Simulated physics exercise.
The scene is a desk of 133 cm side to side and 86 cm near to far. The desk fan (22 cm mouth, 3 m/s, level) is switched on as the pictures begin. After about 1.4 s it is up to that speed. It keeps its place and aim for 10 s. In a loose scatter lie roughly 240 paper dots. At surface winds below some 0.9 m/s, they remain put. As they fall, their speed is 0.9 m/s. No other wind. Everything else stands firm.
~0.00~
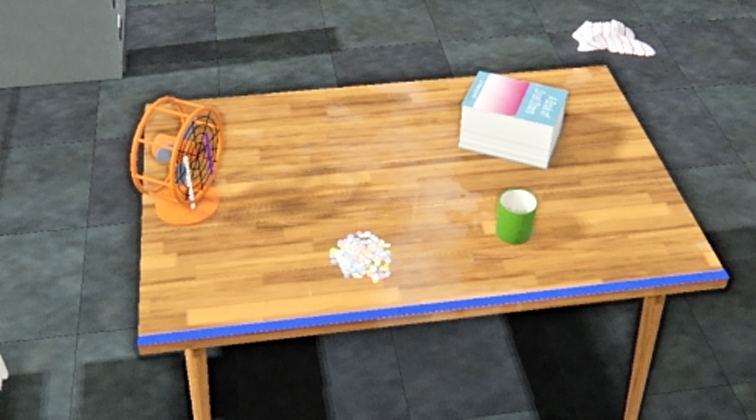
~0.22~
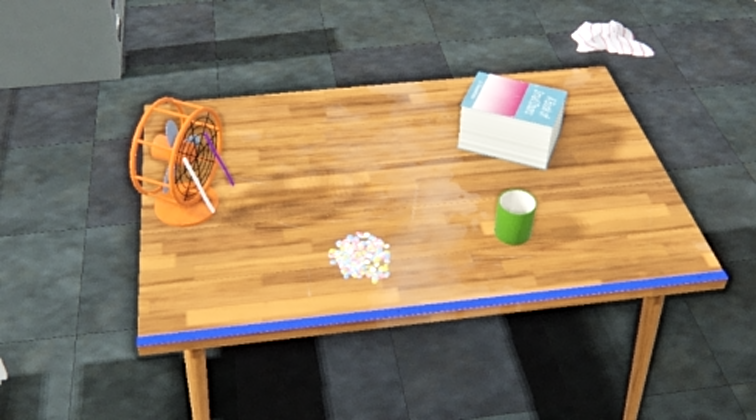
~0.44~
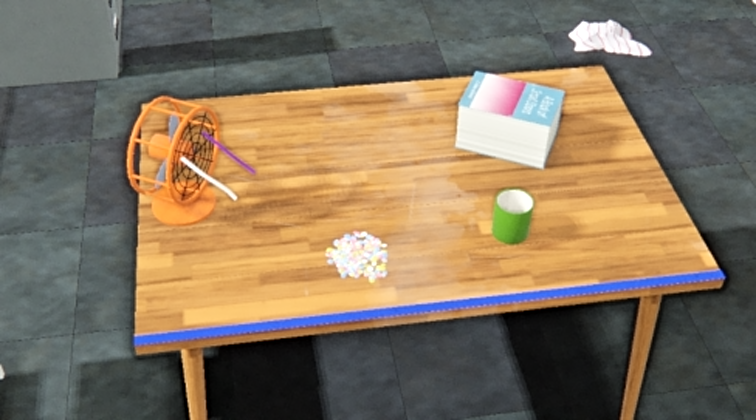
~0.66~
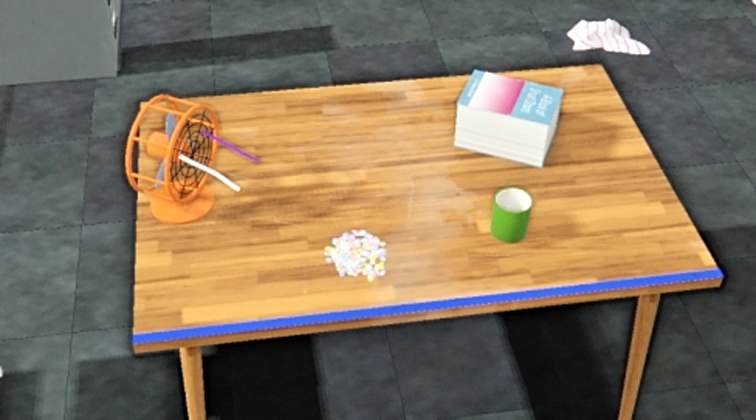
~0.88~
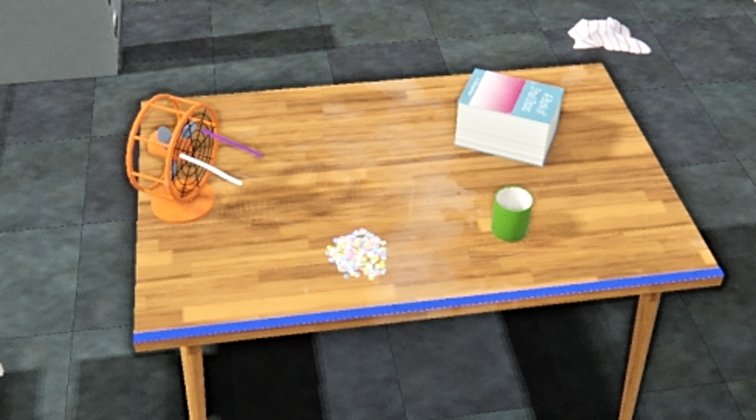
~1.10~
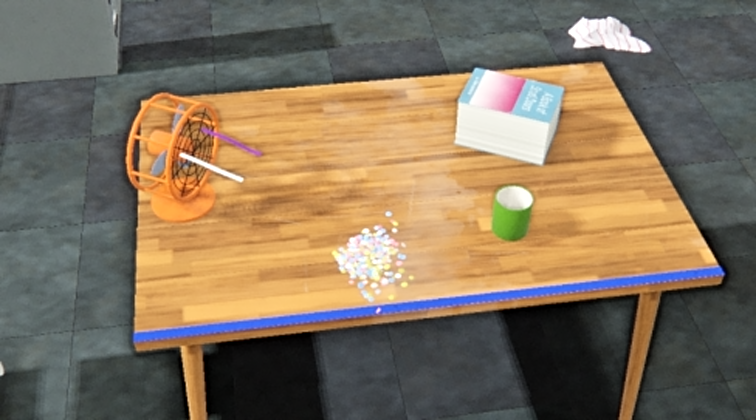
An orange desk fan at the left of a wooden desk starts up, and its white and purple streamers lift and stretch out to the right. The pale paper dots lie still at first, then begin scattering loosely across the wood, while the green mug and thick book stay put.
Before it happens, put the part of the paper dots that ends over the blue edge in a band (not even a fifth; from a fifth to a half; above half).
Odds are the part over that edge will beat fifty percent.
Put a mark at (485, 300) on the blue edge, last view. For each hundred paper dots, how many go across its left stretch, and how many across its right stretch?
About 40 % left and 60 % right.
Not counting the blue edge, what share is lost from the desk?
I would say close to 1 %.
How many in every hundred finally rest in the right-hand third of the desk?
Roughly 2 in a hundred.
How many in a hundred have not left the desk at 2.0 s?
About 5 % remain.
After 2.0 s the count stands so, 94 % are over the blue edge.
After 3.2 s the count stands so, 95 % are over the blue edge.
After 5.5 s the count stands so, 95 % are over the blue edge.
After 10.0 s, at the end, 96 % are over the blue edge.
